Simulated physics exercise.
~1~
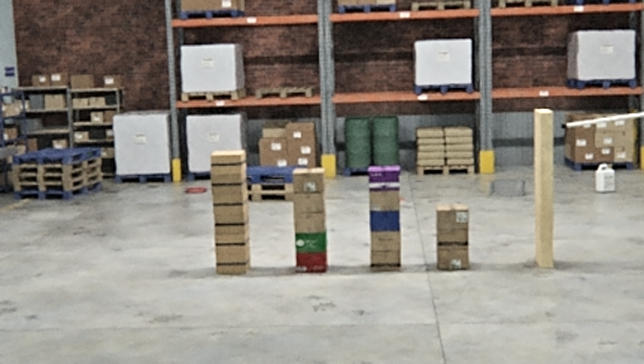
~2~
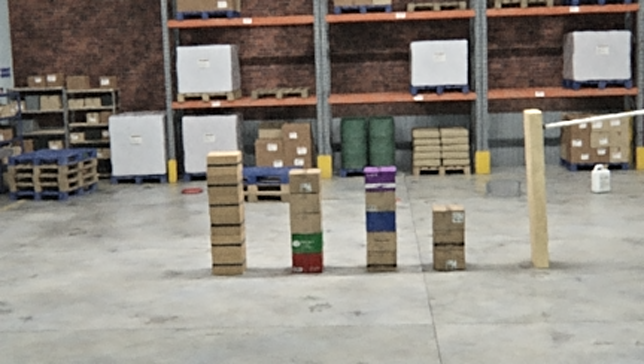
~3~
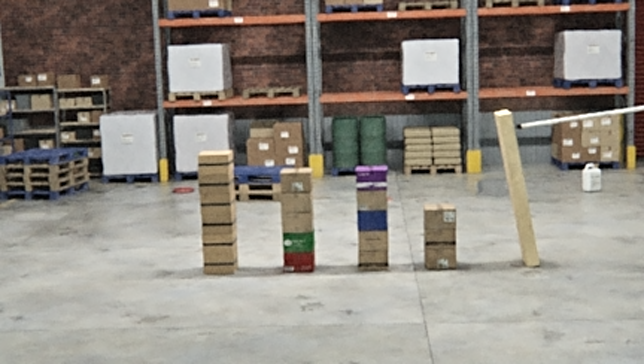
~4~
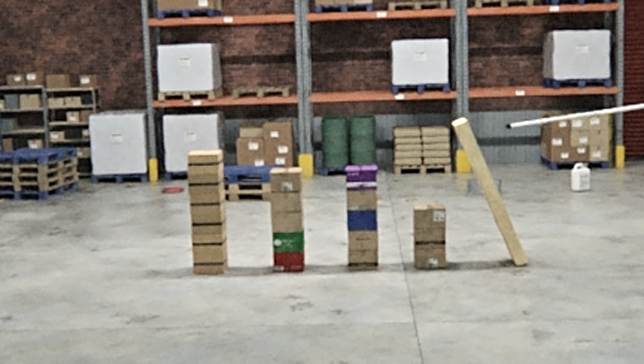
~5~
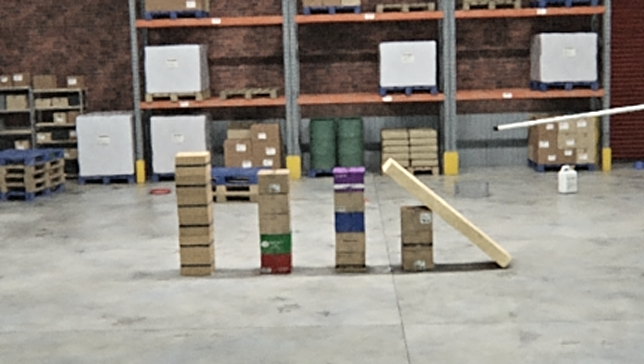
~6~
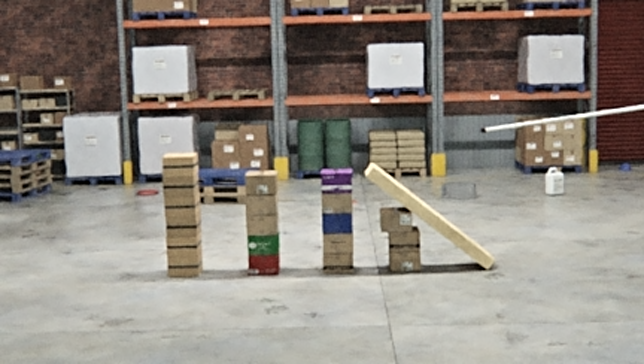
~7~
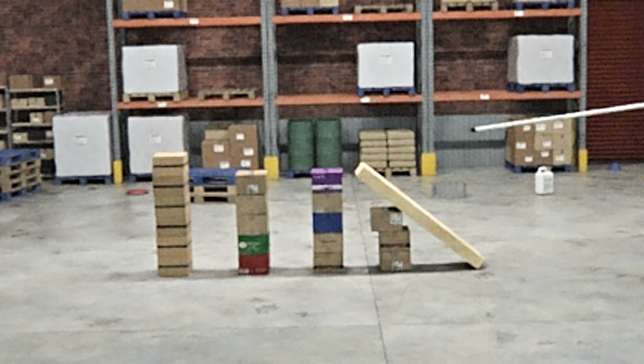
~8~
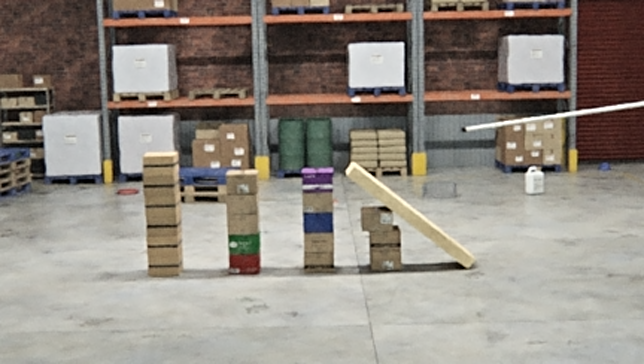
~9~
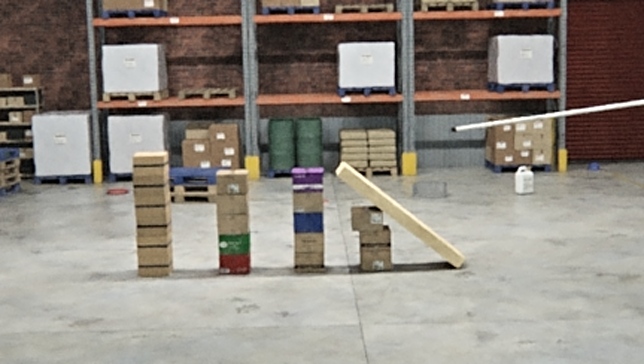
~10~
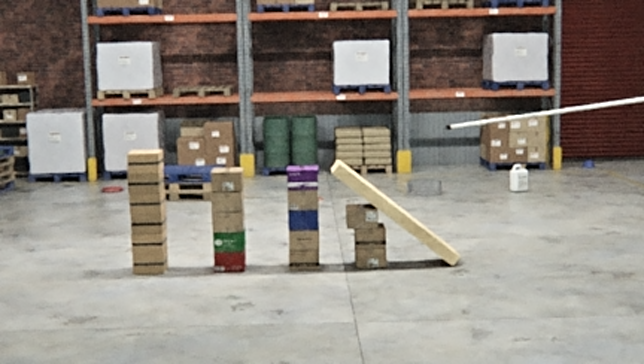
Wooden board tipping left in a warehouse, coming to rest against the nearest short carton stack, shifting it slightly, every pile standing.
